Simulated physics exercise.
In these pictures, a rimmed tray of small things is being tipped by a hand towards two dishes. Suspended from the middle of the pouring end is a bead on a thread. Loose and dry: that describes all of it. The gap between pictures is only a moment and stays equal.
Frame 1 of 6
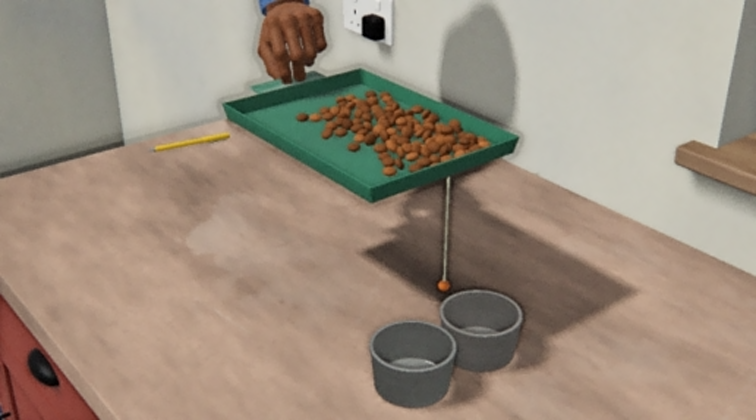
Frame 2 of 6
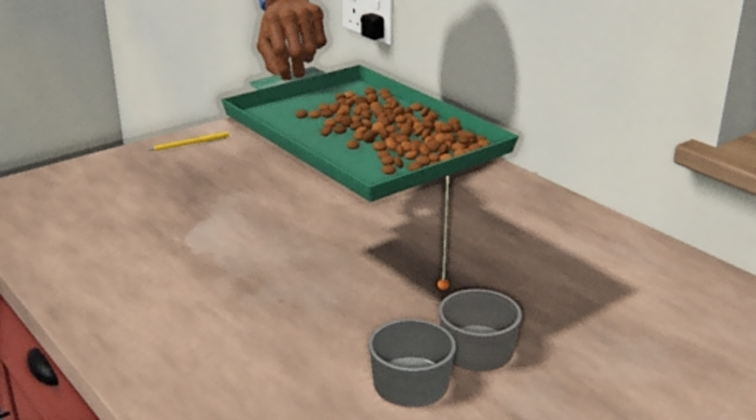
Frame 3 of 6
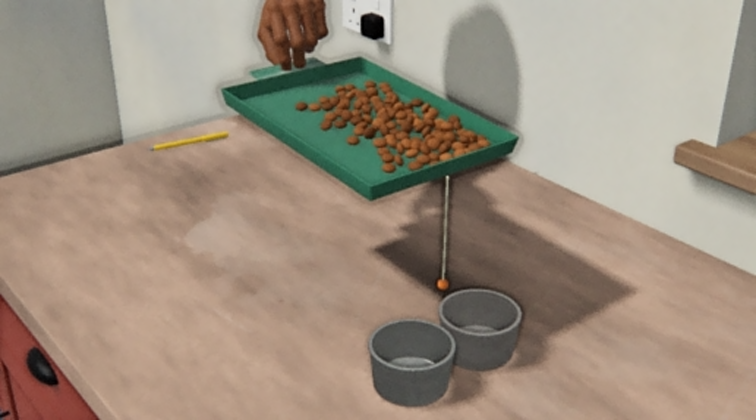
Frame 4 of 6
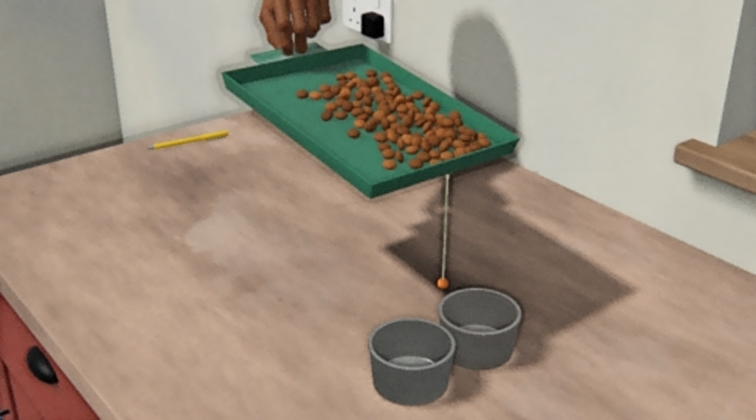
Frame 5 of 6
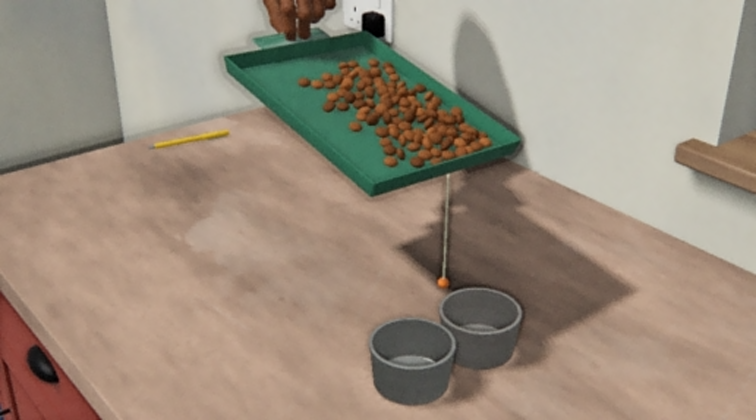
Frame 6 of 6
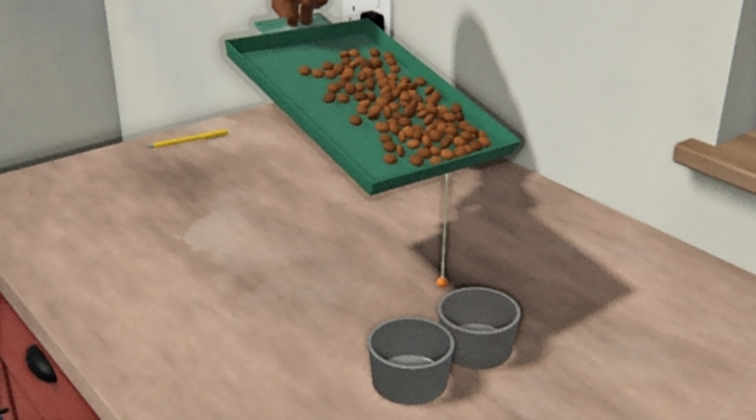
Green rimmed tray of brown kibble tilting steadily as a hand raises its far end above a counter with two grey dishes.
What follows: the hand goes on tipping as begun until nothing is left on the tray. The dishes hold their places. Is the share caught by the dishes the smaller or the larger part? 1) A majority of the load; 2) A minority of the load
A minority of the load (2).
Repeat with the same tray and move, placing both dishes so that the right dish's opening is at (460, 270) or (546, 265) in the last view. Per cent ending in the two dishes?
That makes 0 per cent, followed by 50 per cent.
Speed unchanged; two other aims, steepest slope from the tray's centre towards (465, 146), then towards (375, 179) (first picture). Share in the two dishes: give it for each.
Respectively 0 and 50 in a hundred.
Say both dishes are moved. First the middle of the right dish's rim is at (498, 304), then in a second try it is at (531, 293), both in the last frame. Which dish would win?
Result, try one: The dish further right; try two: The dish further right.
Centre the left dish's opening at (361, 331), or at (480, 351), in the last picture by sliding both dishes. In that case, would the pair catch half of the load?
At place one not up to half; at place two not up to half.
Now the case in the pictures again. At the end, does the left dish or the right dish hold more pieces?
It's the one placed right that wins here.
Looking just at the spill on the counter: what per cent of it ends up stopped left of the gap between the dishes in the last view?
Roughly 0 percent.
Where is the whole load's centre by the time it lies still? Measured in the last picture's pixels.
I'd place the middle at about (514, 334).
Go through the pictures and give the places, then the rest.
In the first picture, corners of the pouring end at (371, 185) and (514, 136), level; middle of the load at (403, 128), bits of dog kibble; left dish at (440, 381); right dish at (508, 346); bead on its thread at (444, 285).
In the second picture, corners of the pouring end at (371, 184) and (514, 136), level; middle of the load at (402, 126).
In the third picture, corners of the pouring end at (371, 183) and (514, 136), tipped barely, lowest at the right corner; middle of the load at (402, 122).
In the fourth picture, corners of the pouring end at (372, 182) and (515, 137), tipped a little, lowest at the right corner; middle of the load at (403, 116).
In the fifth picture, corners of the pouring end at (374, 180) and (516, 138), tipped a little, lowest at the right corner; middle of the load at (405, 110).
In the sixth picture, corners of the pouring end at (374, 179) and (516, 140), tipped clearly, lowest at the right corner; middle of the load at (405, 104); left dish at (437, 378); right dish at (505, 343).
Soon, tray tipped steeply; nearly all on the tray; a stray few in the air.
A while on, tray tipped right over; about a quarter on the tray; about a quarter in the right dish; about a third outside both; a small part in the air.
Towards the end, tray tipped past a quarter turn; a stray few in the left dish; about a third in the right dish; about two thirds outside both.
Finally, tray tipped past a quarter turn; a stray few in the left dish; about a third in the right dish; about two thirds outside both.
